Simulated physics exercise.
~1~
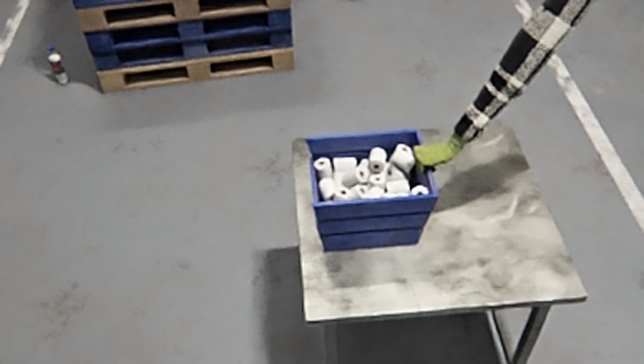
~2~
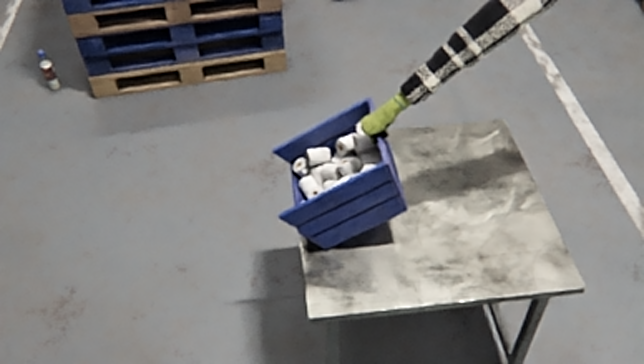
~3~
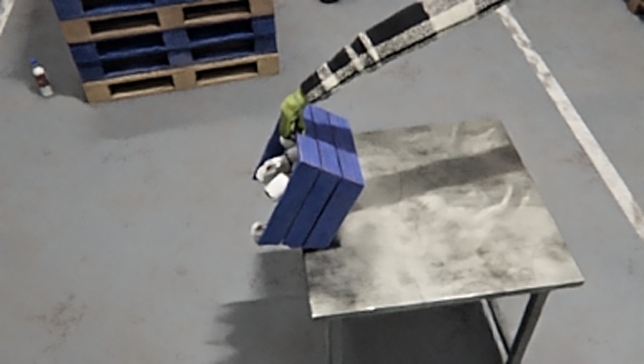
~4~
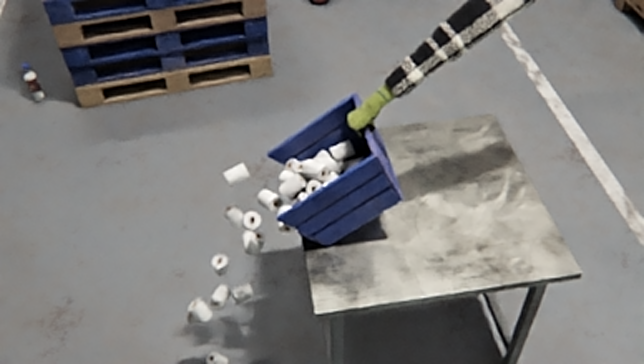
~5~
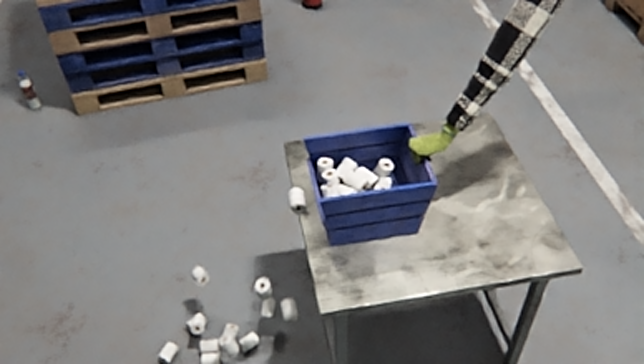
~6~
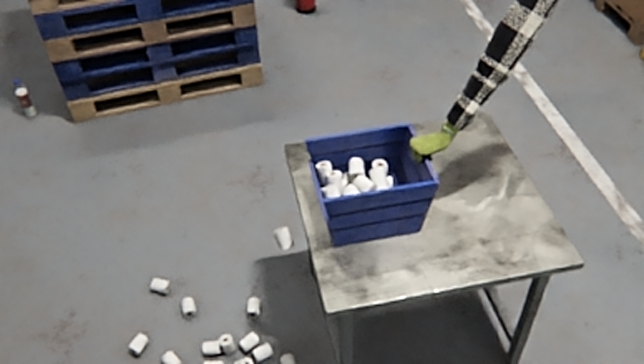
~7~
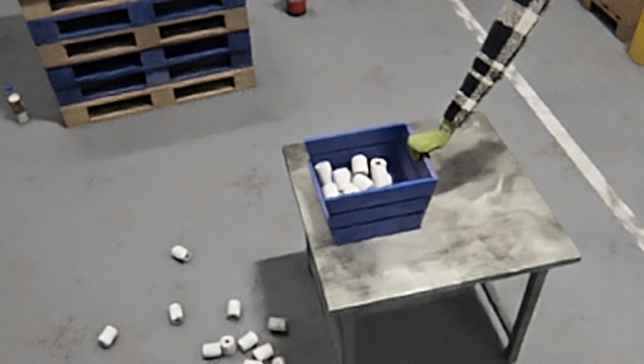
The clip opens on a blue basket full of small white paper rolls, standing on a worn table in a workshop with stacked pallets behind. A green-gloved hand in a checked sleeve grips its right side and tips it up towards the left. The basket leans steeply over the table's left edge, and rolls begin to slide out of its lower end. As the hand eases it back, a stream of rolls tumbles to the grey floor. The basket settles flat again, still holding many rolls, while one last roll drops off the table's edge and the others lie scattered below.
